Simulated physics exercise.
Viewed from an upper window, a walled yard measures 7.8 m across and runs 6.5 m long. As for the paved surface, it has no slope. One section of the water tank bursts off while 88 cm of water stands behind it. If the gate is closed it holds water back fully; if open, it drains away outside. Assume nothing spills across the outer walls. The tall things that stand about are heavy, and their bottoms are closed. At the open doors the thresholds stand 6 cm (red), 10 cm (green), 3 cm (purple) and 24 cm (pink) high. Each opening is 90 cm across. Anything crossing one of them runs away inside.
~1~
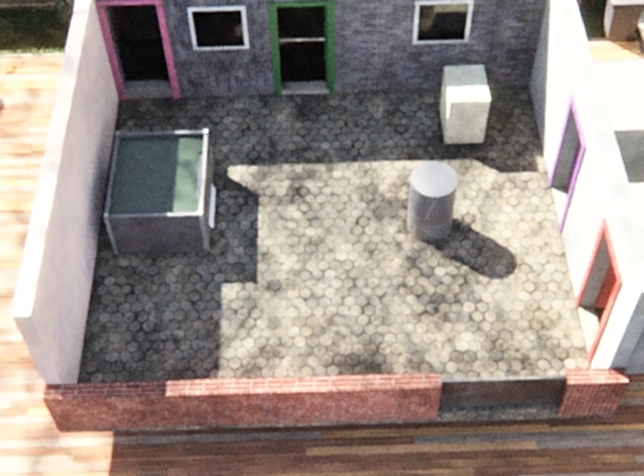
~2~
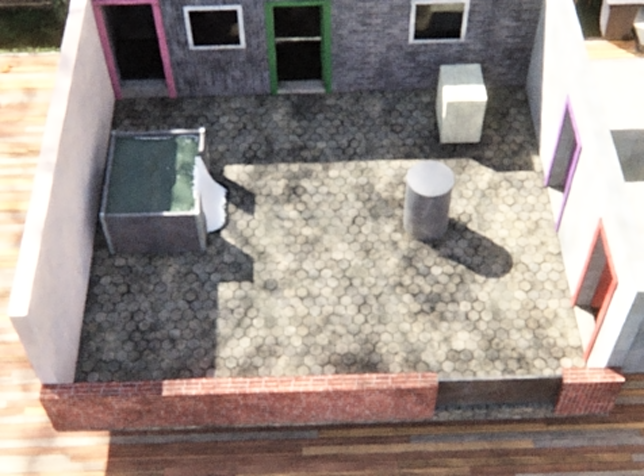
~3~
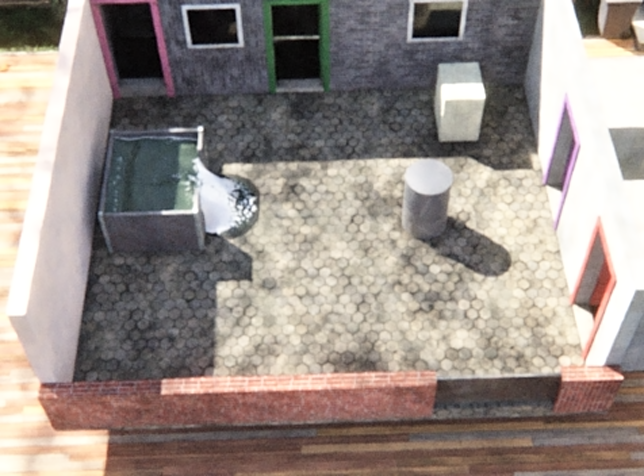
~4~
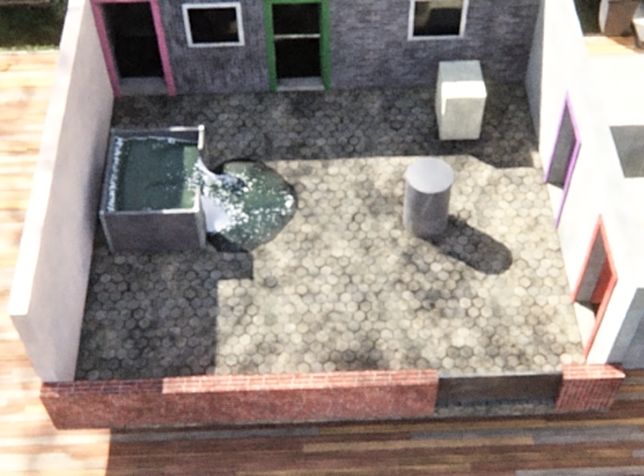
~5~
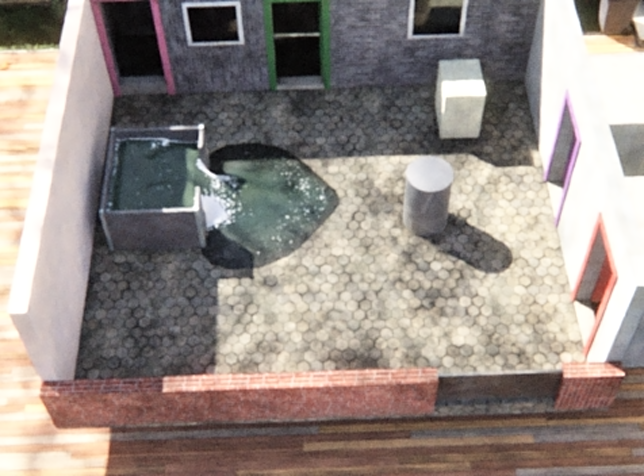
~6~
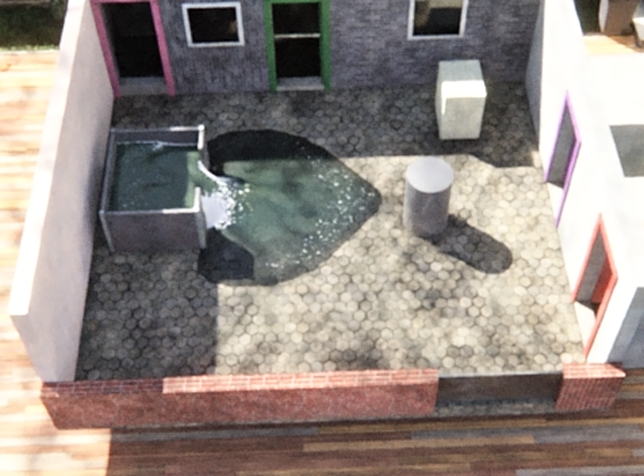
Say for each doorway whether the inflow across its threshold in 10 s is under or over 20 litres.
Red door: Beyond the allowance. Green door: Within the allowance. Purple door: Beyond the allowance. Pink door: Within the allowance.
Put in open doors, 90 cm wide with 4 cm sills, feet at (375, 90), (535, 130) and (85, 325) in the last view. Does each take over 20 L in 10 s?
Taking them in order, the first gets enough, the second enough and the third too little.
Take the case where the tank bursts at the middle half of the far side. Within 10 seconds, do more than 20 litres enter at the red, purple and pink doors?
Note: Red short of the mark, purple beyond the mark, pink beyond the mark.
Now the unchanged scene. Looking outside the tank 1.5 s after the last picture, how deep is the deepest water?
32 cm or so.
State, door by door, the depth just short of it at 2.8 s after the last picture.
You'd see red at 12 cm, green at 4 cm, purple at 8 cm and pink at 0 cm.
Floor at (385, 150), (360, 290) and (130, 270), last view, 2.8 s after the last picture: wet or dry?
Soaked, soaked, untouched.
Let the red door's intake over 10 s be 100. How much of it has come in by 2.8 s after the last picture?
It comes to about 35 per cent.
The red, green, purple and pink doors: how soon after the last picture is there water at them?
Arrival times: Red 1.5 seconds, green 0.6 seconds, purple 0.9 seconds, pink 7.5 seconds.
Then, 0.7 s after the last picture water covers 40 % of the floor and is deepest (38 cm) near (214, 205); red door not reached, green door 2 cm at the sill, 0 L in, purple door not reached, pink door not reached.
Then, 1.5 s after the last picture water covers 55 % of the floor and is deepest (32 cm) near (428, 88); red door 3 cm at the sill, 0 L in, green door 7 cm at the sill, 0 L in, purple door 5 cm at the sill, 6 L in, pink door not reached.
Then, 2.8 s after the last picture water covers 65 % of the floor and is deepest (26 cm) near (527, 105); red door 12 cm at the sill, 31 L in, green door 4 cm at the sill, 1 L in, purple door 8 cm at the sill, 25 L in, pink door not reached.
Then, 5.3 s after the last picture water covers 65 % of the floor and is deepest (16 cm) near (560, 252); red door 10 cm at the sill, 64 L in, green door 4 cm at the sill, 1 L in, purple door 8 cm at the sill, 62 L in, pink door not reached.
Then, 9.3 s after the last picture water covers 90 % of the floor and is deepest (8 cm) near (575, 316); red door 8 cm at the sill, 91 L in, green door 4 cm at the sill, 1 L in, purple door 6 cm at the sill, 115 L in, pink door 2 cm at the sill, 0 L in.
